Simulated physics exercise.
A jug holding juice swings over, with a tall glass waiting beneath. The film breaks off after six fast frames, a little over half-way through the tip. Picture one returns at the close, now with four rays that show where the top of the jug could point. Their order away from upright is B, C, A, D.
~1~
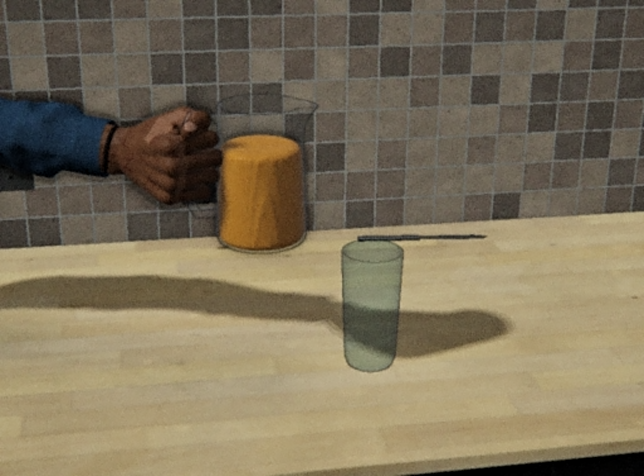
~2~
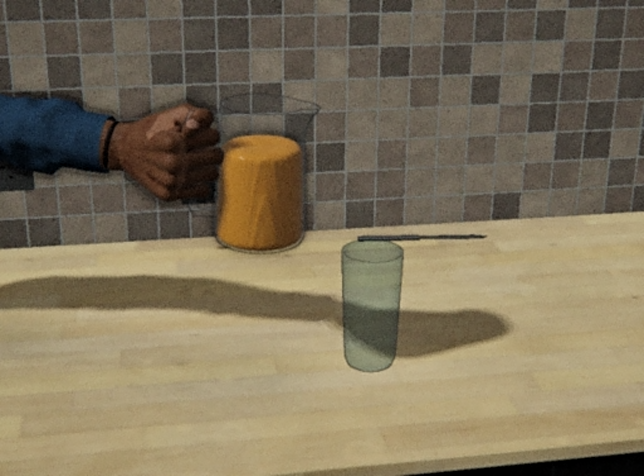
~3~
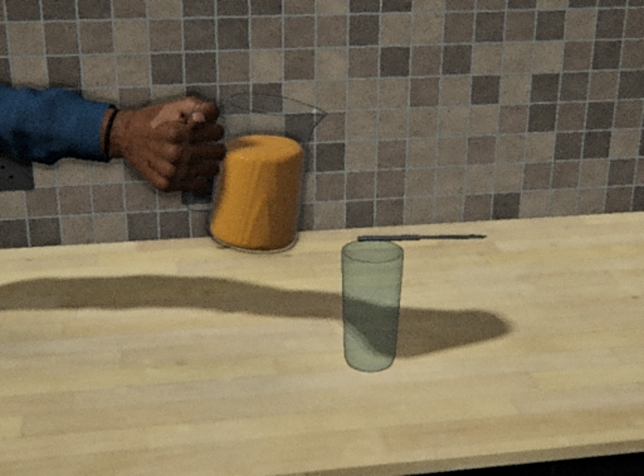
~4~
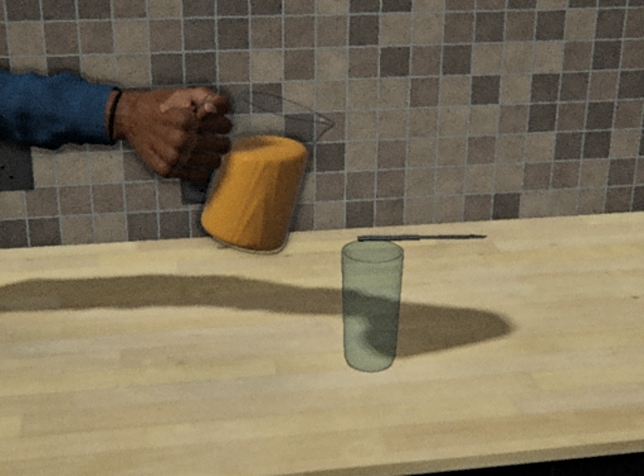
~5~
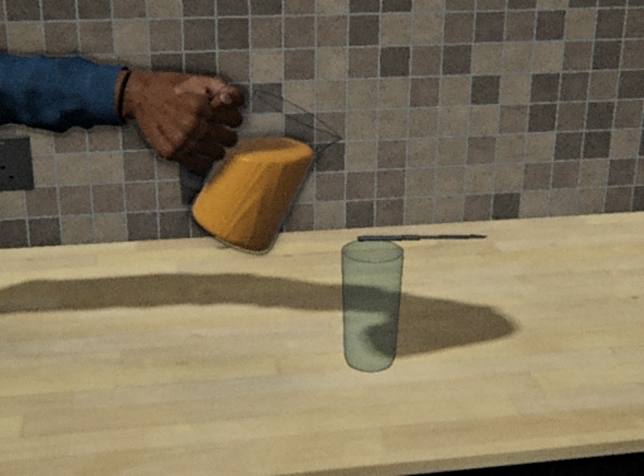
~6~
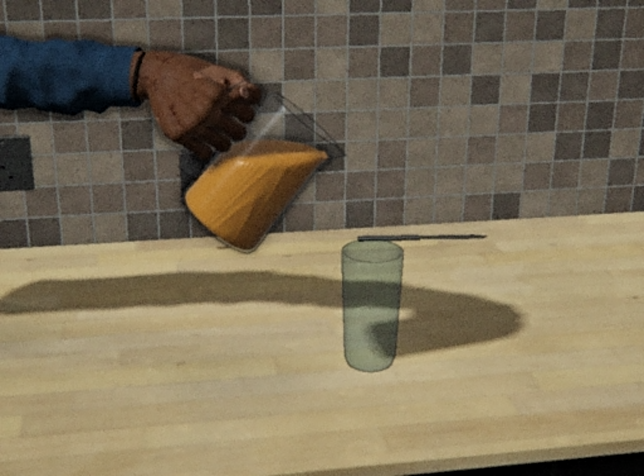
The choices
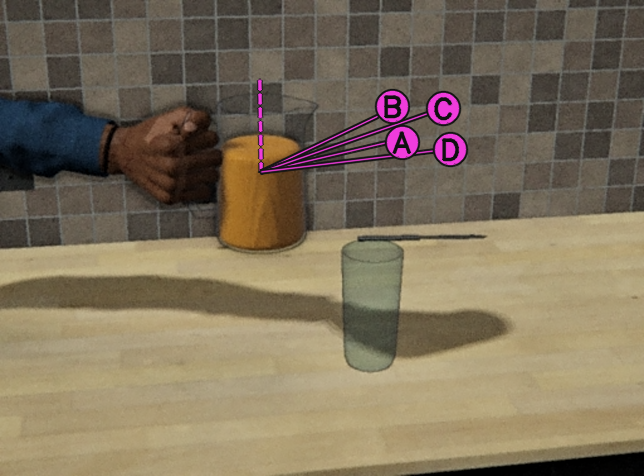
At first, a hand in a blue sleeve holds a clear jug of orange juice nearly upright, behind and to the left of an empty tall glass on a wooden counter. The hand then tilts the jug steadily to the right, its rim dipping lower while the juice stays inside.
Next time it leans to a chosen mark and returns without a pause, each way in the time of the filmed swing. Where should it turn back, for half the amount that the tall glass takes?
C.
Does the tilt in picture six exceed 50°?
No.
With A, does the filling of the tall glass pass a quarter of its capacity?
Yes.
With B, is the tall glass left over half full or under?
Under.
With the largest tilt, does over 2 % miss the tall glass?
Yes.
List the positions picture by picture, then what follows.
Upright, lip at (317, 105); rim of the tall glass round (373, 250); nothing has left yet.
Tipped about 2°, lip at (319, 107); nothing has left yet.
Tipped about 8°, lip at (325, 113); nothing has left yet.
Tipped about 17°, lip at (333, 123); nothing has left yet.
Tipped about 28°, lip at (340, 137); nothing has left yet.
Tipped about 40°, lip at (345, 153); nothing has left yet.
On the marked copy, A at (385, 143); B at (377, 116); C at (427, 113); D at (433, 151).
For line A, the tall glass ends with about 72 % of what it can hold; 6 % of the juice is spilt.
For line B, the tall glass ends with about 35 % of what it can hold.
For line C, the tall glass ends with about 52 % of what it can hold; 4 % of the juice is spilt.
For line D, the tall glass ends with about 90 % of what it can hold; 8 % of the juice is spilt.
